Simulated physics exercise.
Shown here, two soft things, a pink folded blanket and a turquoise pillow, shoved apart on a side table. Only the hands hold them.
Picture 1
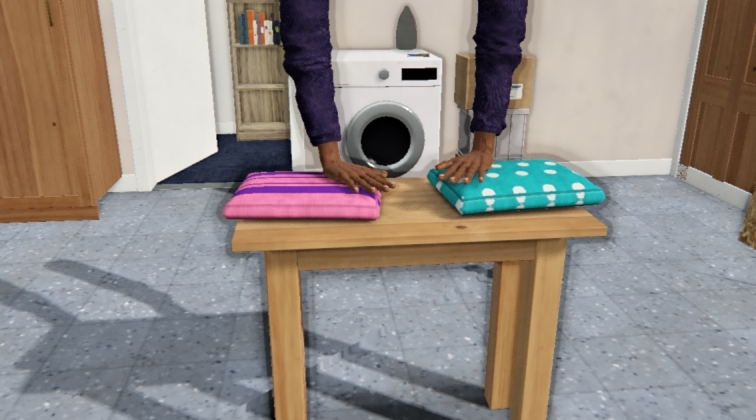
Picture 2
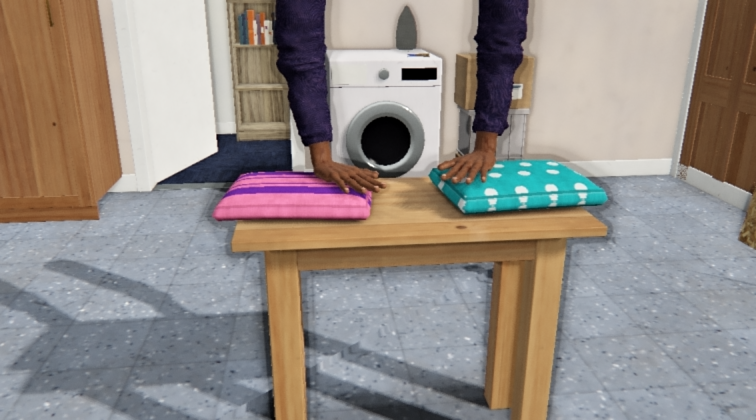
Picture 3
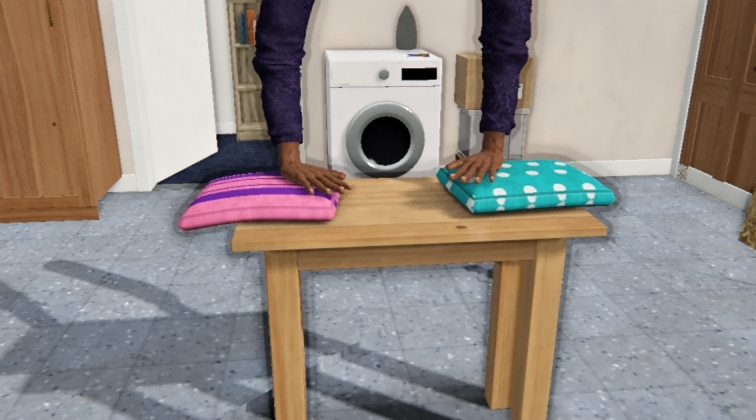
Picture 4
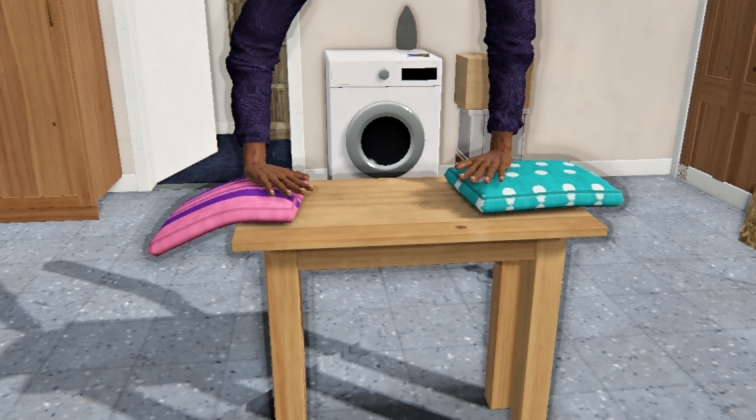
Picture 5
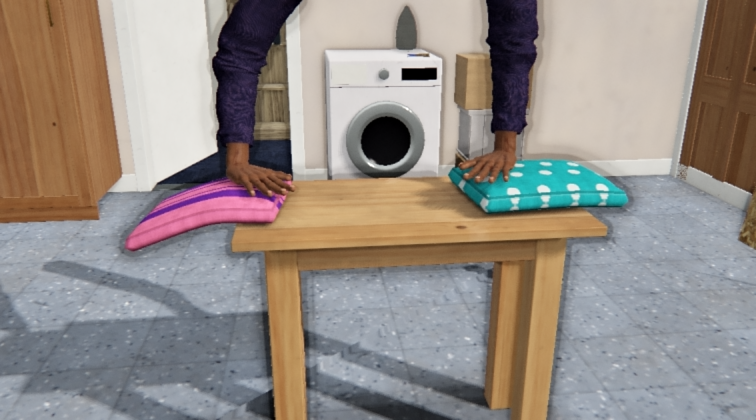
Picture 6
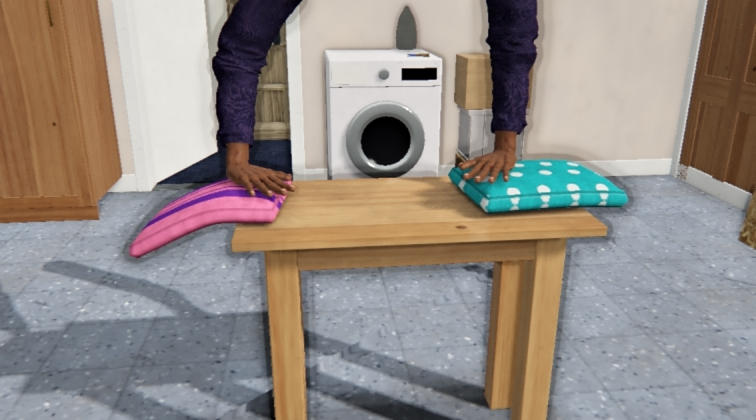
Two hands pushed a pink striped cushion and a turquoise dotted one apart on a wooden table, the pink one sliding left until much of it drooped past the edge, the turquoise shifting slightly right.
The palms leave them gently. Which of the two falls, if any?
Outcome: The pink folded blanket goes down, the turquoise pillow stays up there.
Then, 0.34 s on from there, folded blanket falling near (208, 274); pillow as it was left.
Then, 0.62 s on from there, folded blanket on the floor; pillow as it was left.
In the end, folded blanket on the floor; pillow as it was left. The pink folded blanket slumps off the end and the turquoise pillow remains on top.
